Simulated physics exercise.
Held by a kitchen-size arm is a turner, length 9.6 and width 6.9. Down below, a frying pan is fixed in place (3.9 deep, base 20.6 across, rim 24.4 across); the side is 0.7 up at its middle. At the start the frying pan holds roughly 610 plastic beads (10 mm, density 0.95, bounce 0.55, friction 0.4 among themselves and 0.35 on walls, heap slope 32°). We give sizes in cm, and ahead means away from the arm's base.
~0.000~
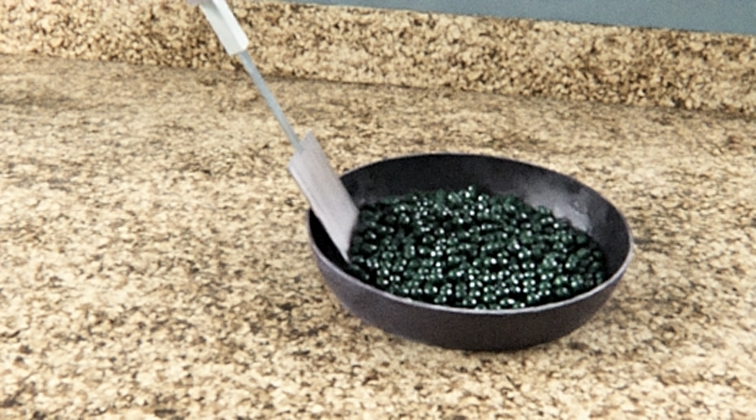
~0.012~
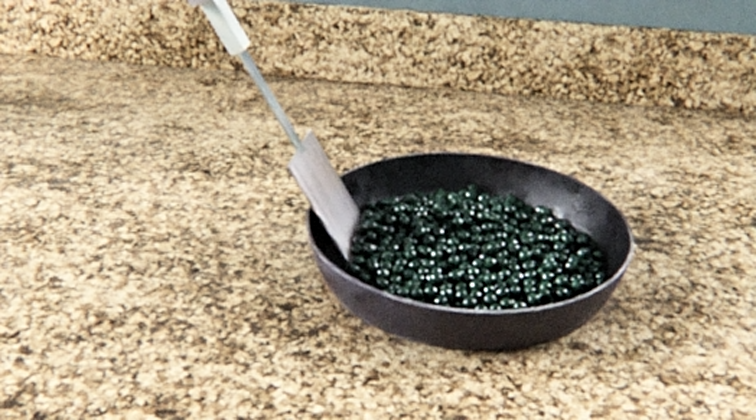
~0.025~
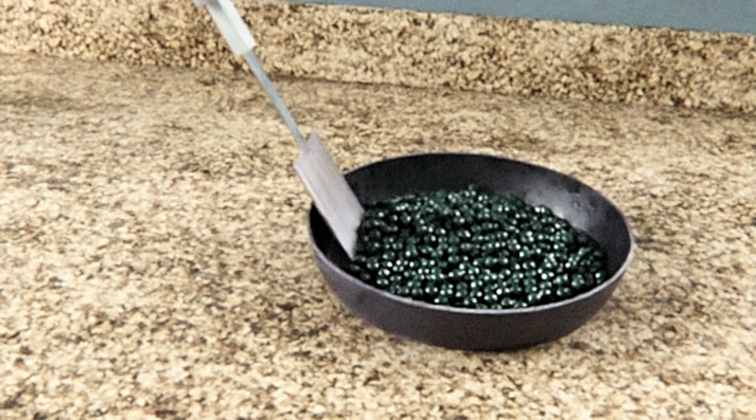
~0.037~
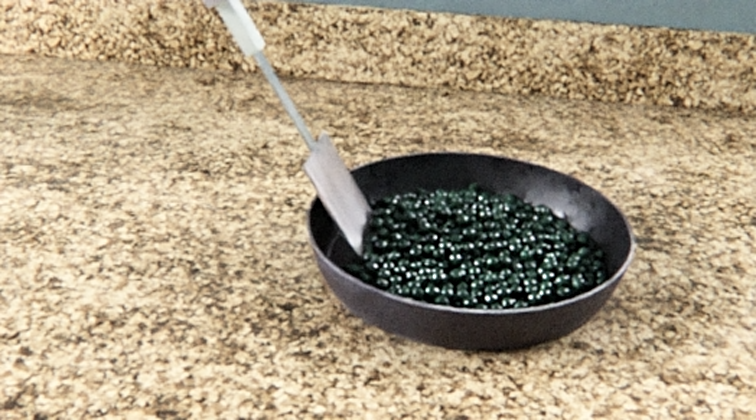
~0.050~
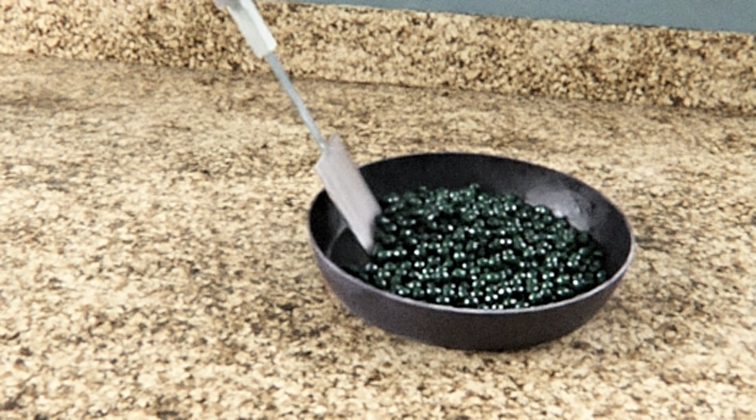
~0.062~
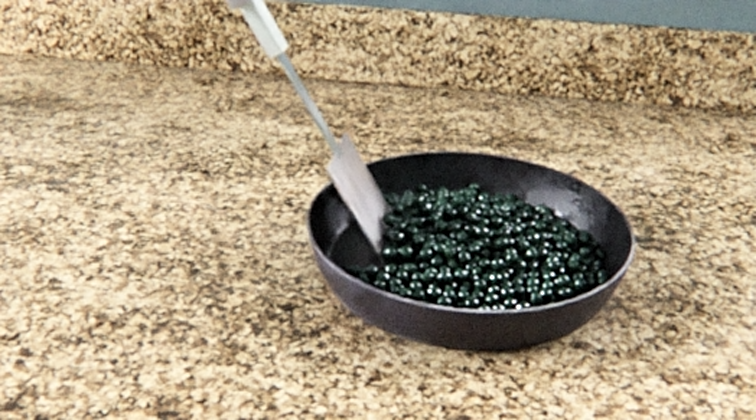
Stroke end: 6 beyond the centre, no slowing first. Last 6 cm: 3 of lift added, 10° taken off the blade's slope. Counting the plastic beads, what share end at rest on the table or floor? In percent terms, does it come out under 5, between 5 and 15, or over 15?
It comes out under 5 %.
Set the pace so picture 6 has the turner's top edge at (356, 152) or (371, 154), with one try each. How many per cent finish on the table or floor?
Roughly 10 and 15 percent.
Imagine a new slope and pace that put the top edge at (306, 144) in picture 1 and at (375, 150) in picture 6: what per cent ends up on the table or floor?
About 15 per cent.
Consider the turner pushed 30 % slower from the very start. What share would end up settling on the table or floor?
Near 0 %.
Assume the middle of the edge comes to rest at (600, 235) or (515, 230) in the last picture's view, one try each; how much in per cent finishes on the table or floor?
First try about 15 percent, second about 0 percent.
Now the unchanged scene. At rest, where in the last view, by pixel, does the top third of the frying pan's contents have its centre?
Around (568, 249).
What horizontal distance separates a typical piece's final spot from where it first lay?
Level distance of around 2 cm.
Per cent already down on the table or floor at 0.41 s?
Around 2 %.
After 0.12 s, sloping 60°, highest piece 4 above the table; 609 in the frying pan.
After 0.18 s, sloping 56°, highest piece 5 above the table; 609 in the frying pan.
After 0.41 s, sloping 50°, highest piece 4 above the table; 602 in the frying pan, 7 on the table or floor.
After 1.46 s, sloping 50°, highest piece 4 above the table; 602 in the frying pan, 7 on the table or floor.
At rest, 602 in the frying pan, 7 on the table or floor. That is 1 % on the table or floor.
